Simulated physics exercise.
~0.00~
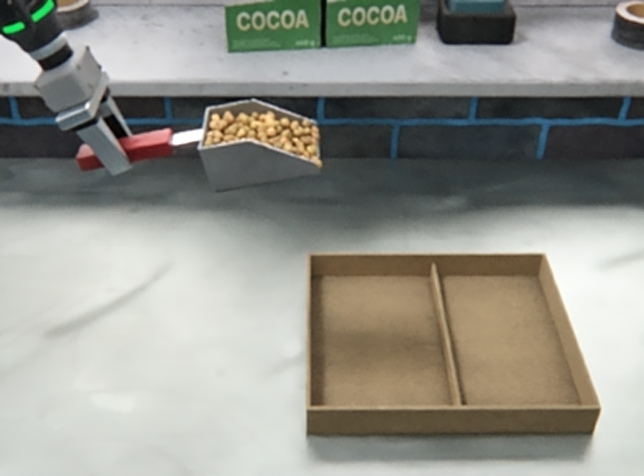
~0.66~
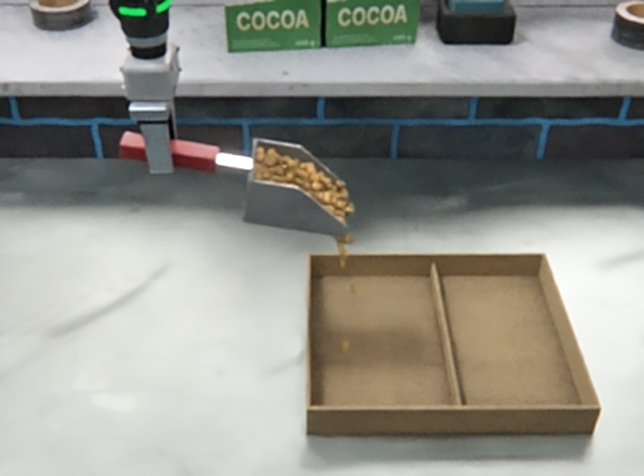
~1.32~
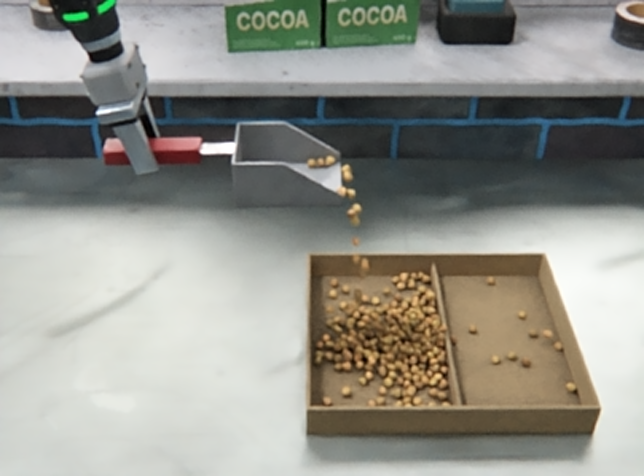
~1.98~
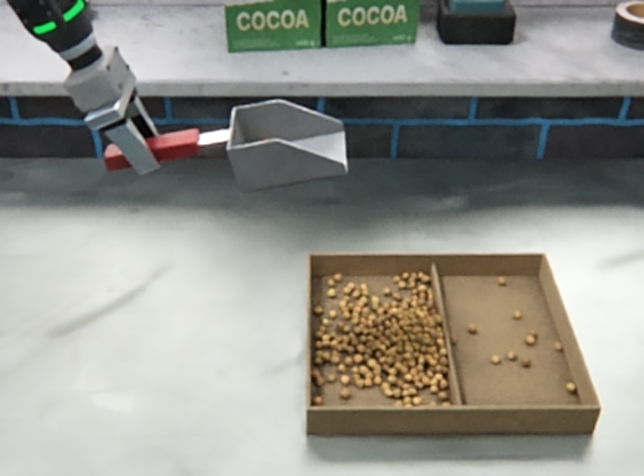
The clip opens with a robot arm gripping a red-handled metal scoop heaped with chickpeas, above and to the left of a shallow brown tray split in two by a divider. The arm moves the scoop to the right and slightly down, tipping it forward so that chickpeas start to spill over its front edge. They stream into the tray, piling up in the left part while a few scatter into the right. The arm then draws back a little and levels the scoop as the last pieces drop. Finally it tilts the nearly empty scoop backward, leaving most chickpeas in the left part.
